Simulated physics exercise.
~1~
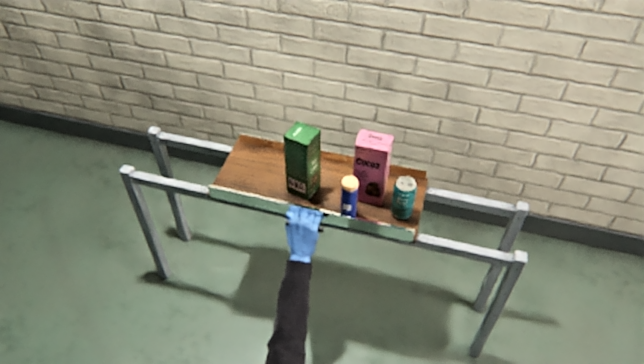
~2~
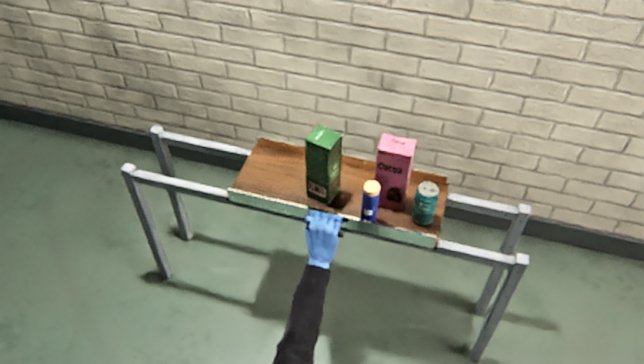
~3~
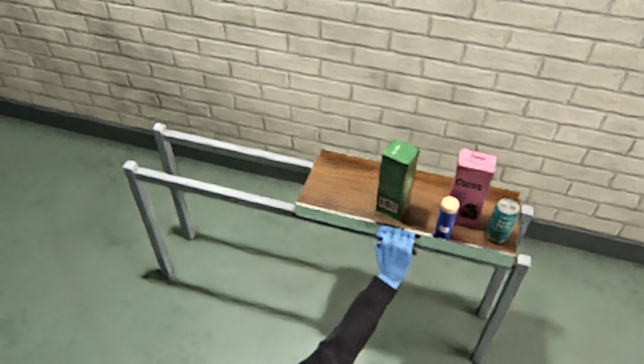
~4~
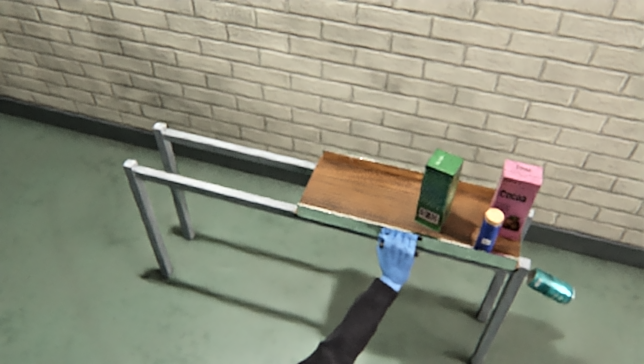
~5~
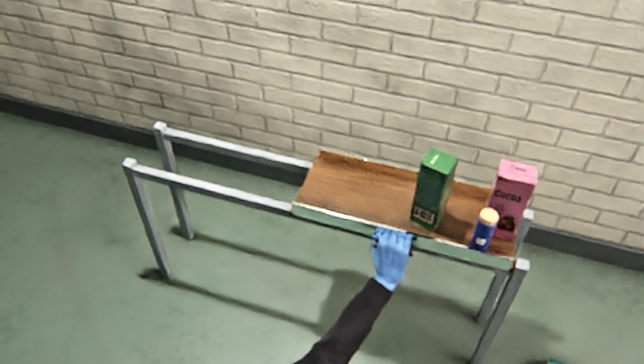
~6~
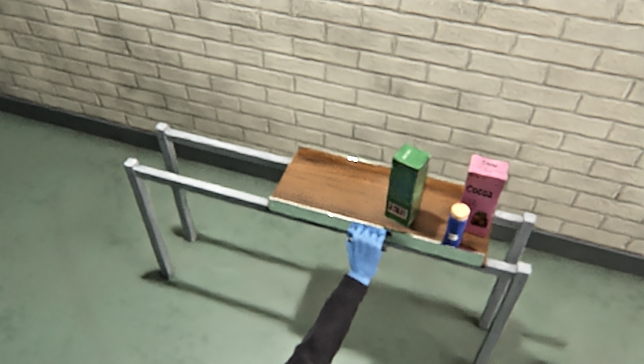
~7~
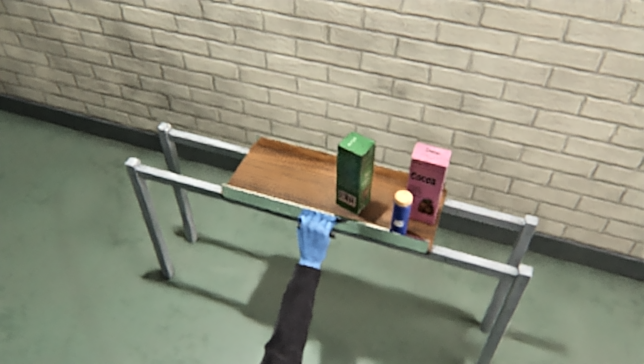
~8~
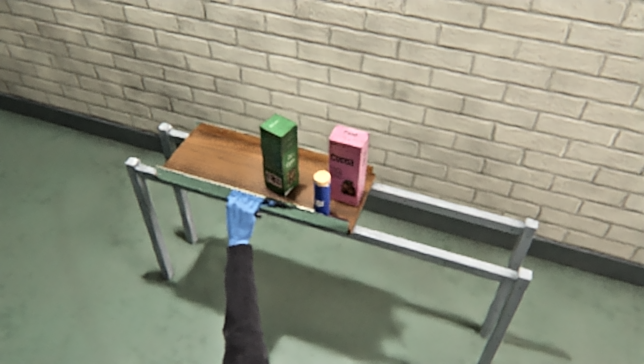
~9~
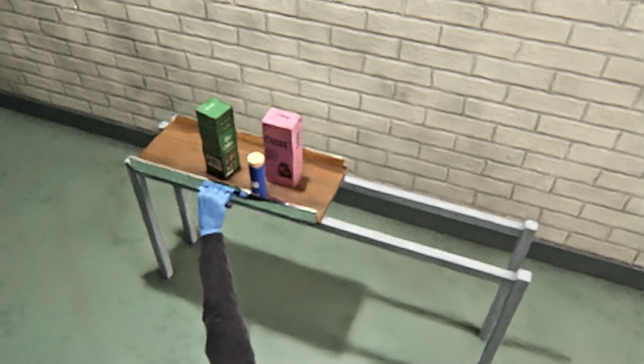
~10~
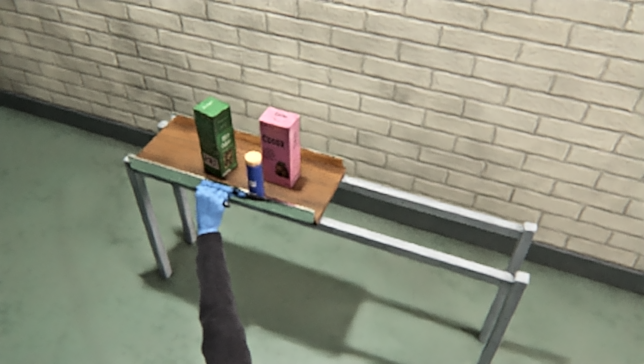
Beside a brick wall, a gloved hand slides a tray right, toppling a can off, then left.
